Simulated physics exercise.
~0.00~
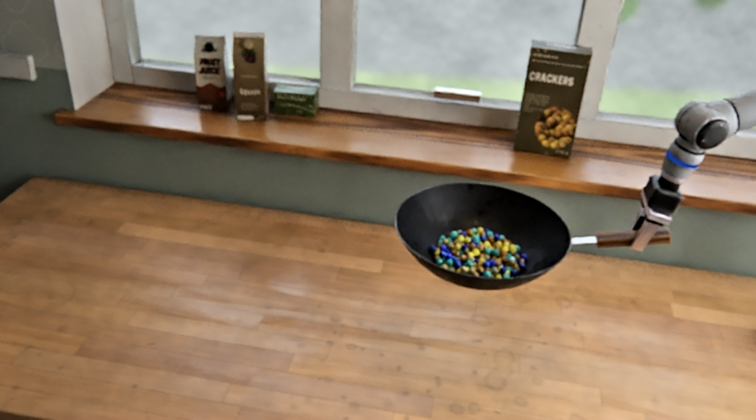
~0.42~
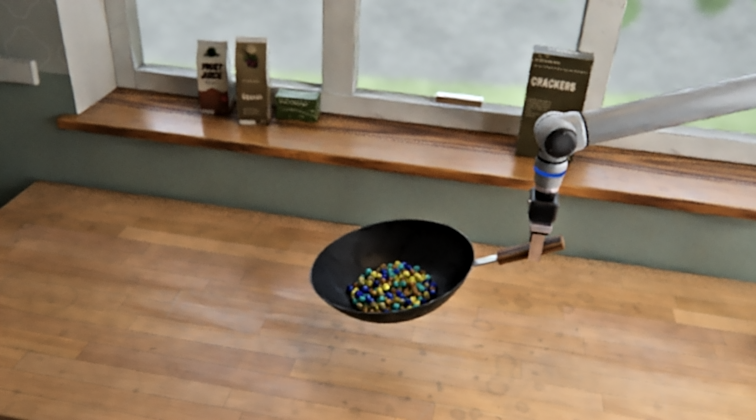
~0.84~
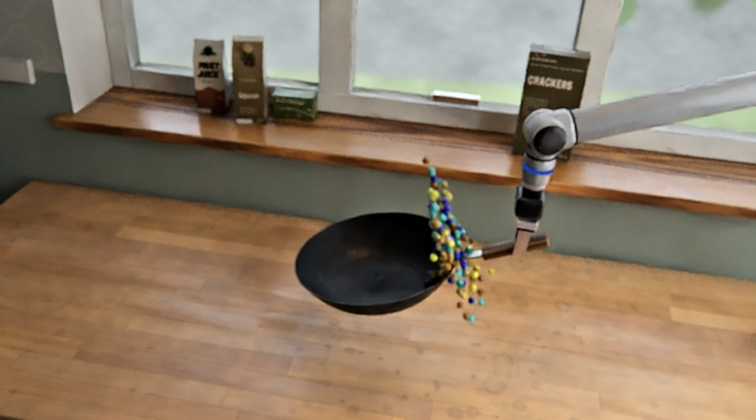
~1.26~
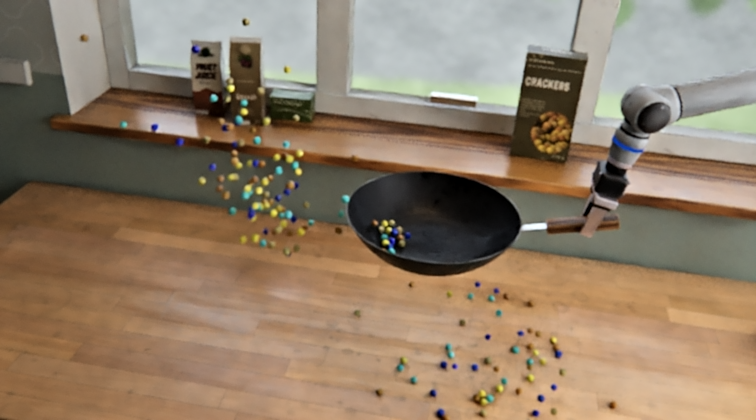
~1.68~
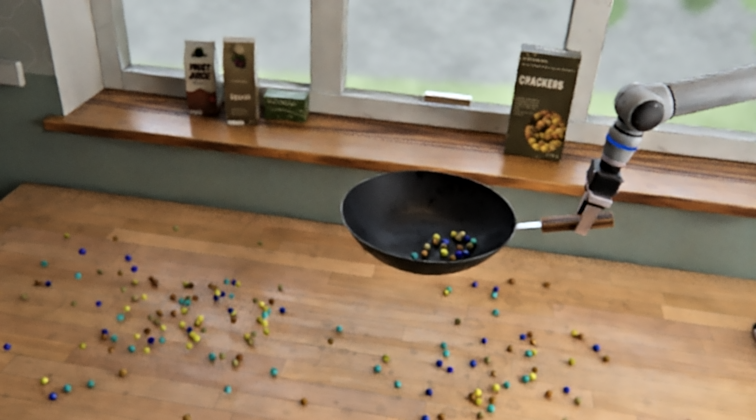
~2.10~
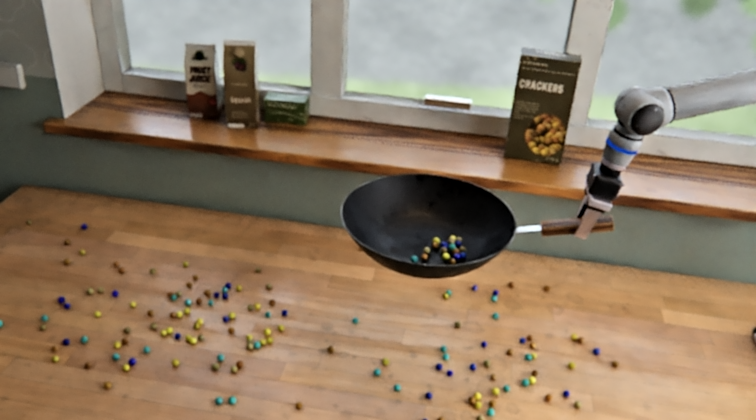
On a wooden counter, a robot arm jerks a wok, scattering most of its colourful sweets.
